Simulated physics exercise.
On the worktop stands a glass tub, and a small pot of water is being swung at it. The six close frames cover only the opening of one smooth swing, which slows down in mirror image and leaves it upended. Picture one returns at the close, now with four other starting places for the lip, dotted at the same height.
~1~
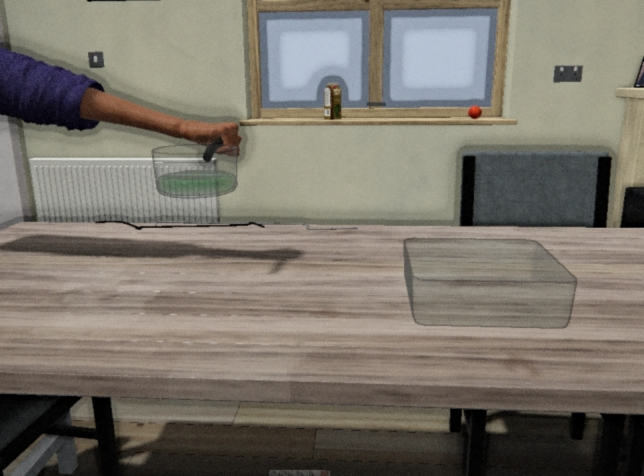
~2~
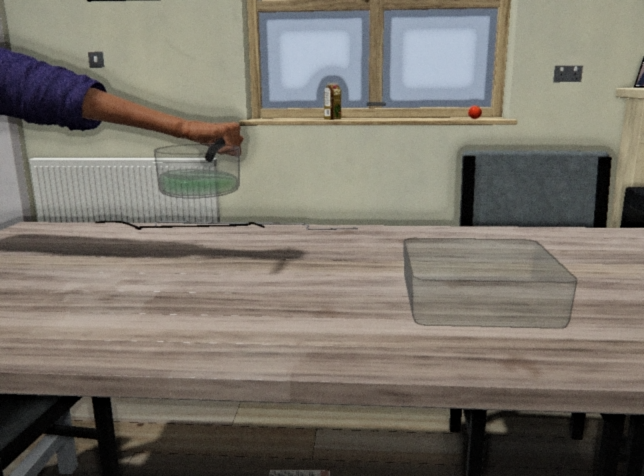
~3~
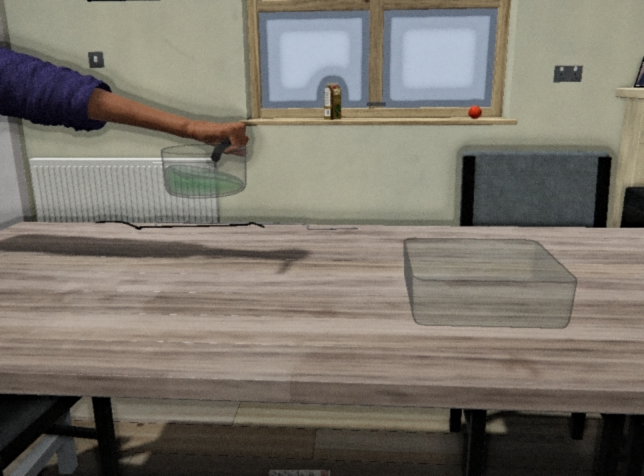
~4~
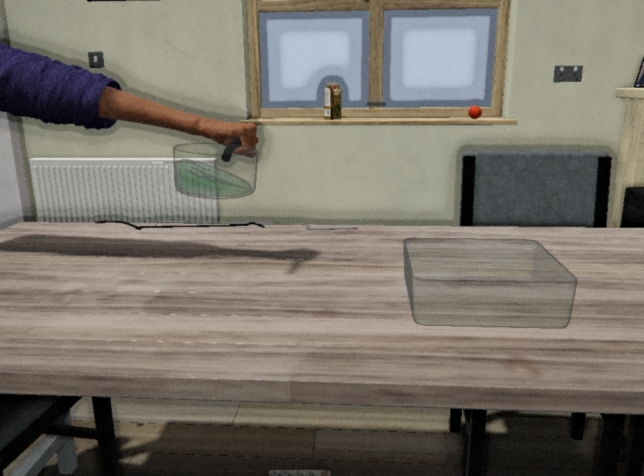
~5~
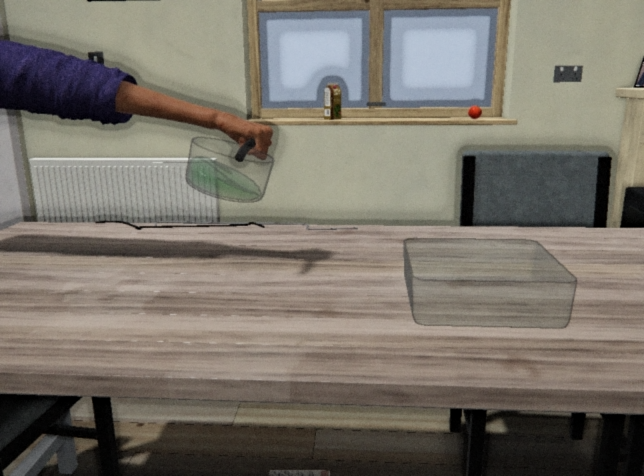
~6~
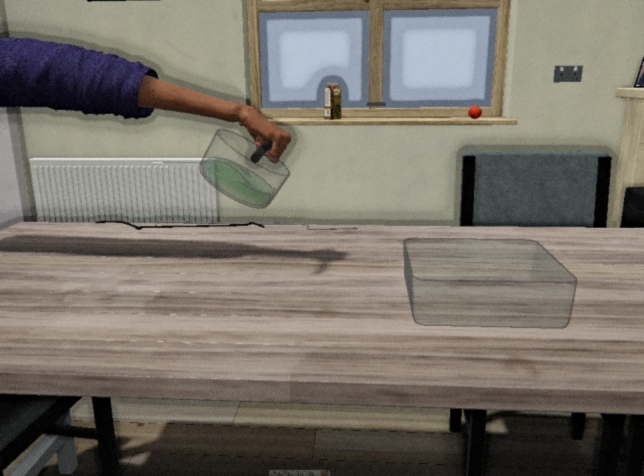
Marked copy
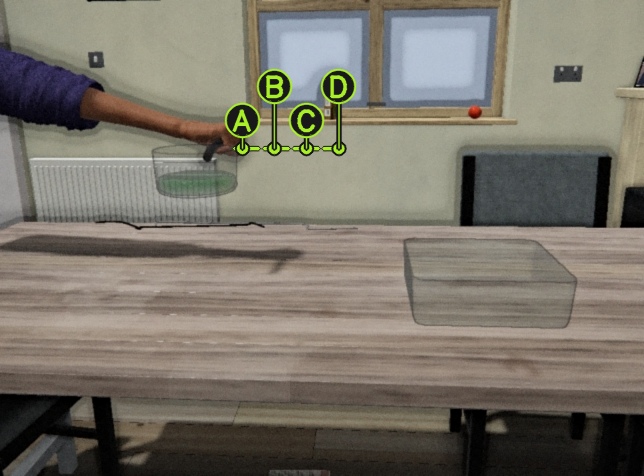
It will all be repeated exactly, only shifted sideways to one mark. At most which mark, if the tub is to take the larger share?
Place B just does it.
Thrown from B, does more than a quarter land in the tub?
Yes, it does.
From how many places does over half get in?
Three of them.
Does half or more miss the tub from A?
Yes, it does.
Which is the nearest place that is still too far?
A it is.
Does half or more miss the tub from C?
No.
In lime, A at (242, 148); B at (274, 148); C at (306, 148); D at (338, 148).
If A is chosen, about 17 % lands in the tub, 79 % falls short and 4 % goes beside or beyond.
If B is chosen, about 70 % lands in the tub, 13 % falls short and 17 % goes beside or beyond.
If C is chosen, about 70 % lands in the tub, 6 % falls short and 24 % goes beside or beyond.
If D is chosen, about 73 % lands in the tub, 8 % falls short and 19 % goes beside or beyond.
